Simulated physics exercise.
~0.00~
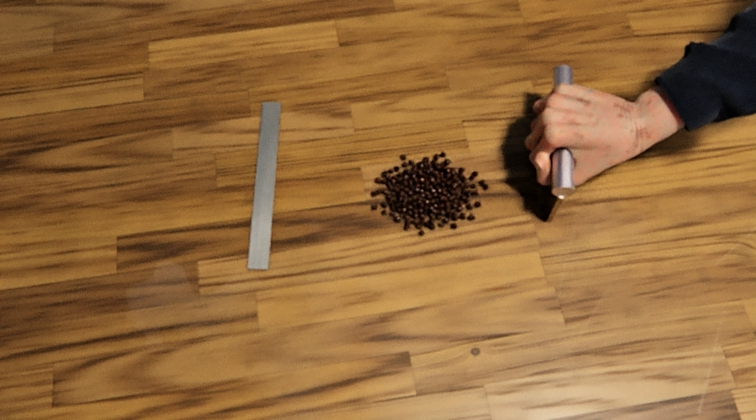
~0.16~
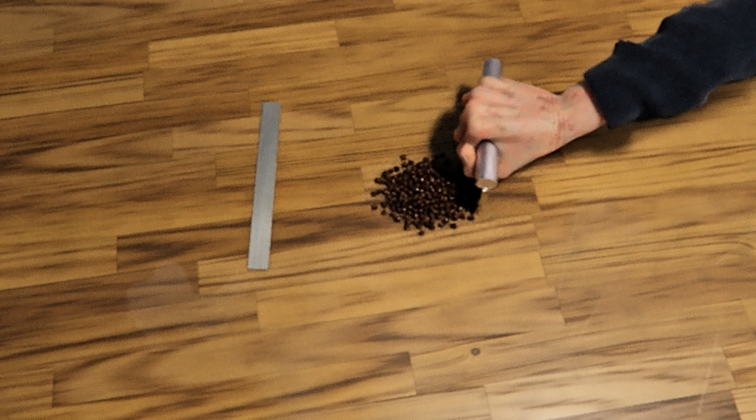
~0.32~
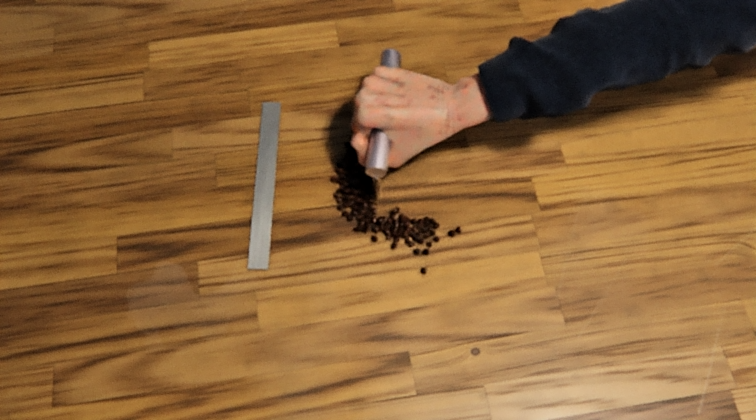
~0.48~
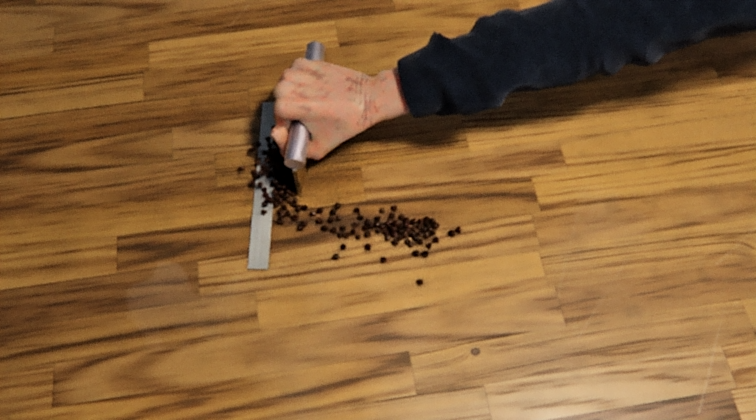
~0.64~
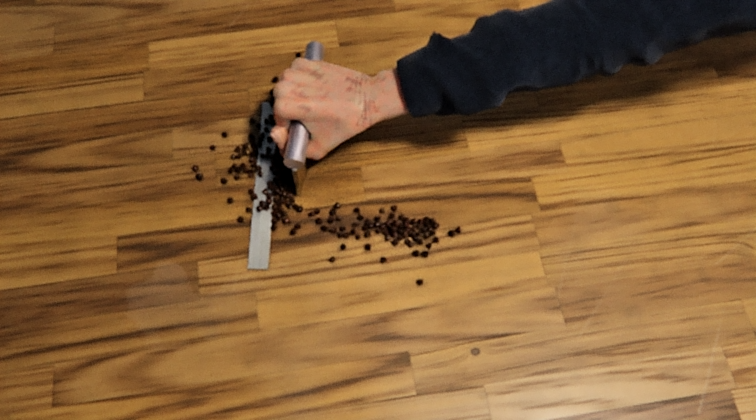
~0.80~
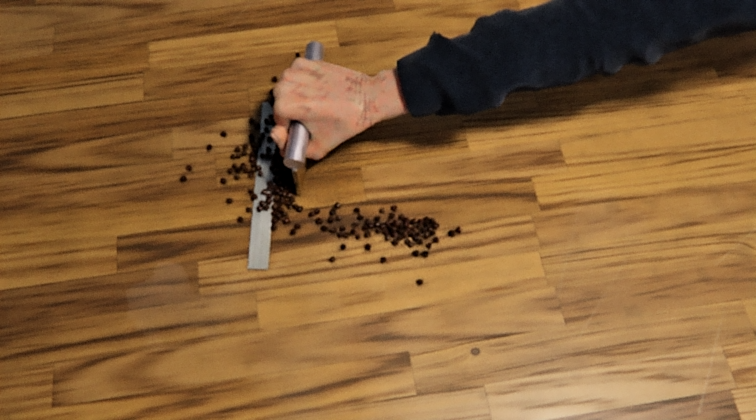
On a wooden floor, a hand sweeps a handled scraper leftwards through a pile of coffee beans towards a flat grey strip, then stops beside it, with some beans on and beyond the strip and many left trailing to the right.
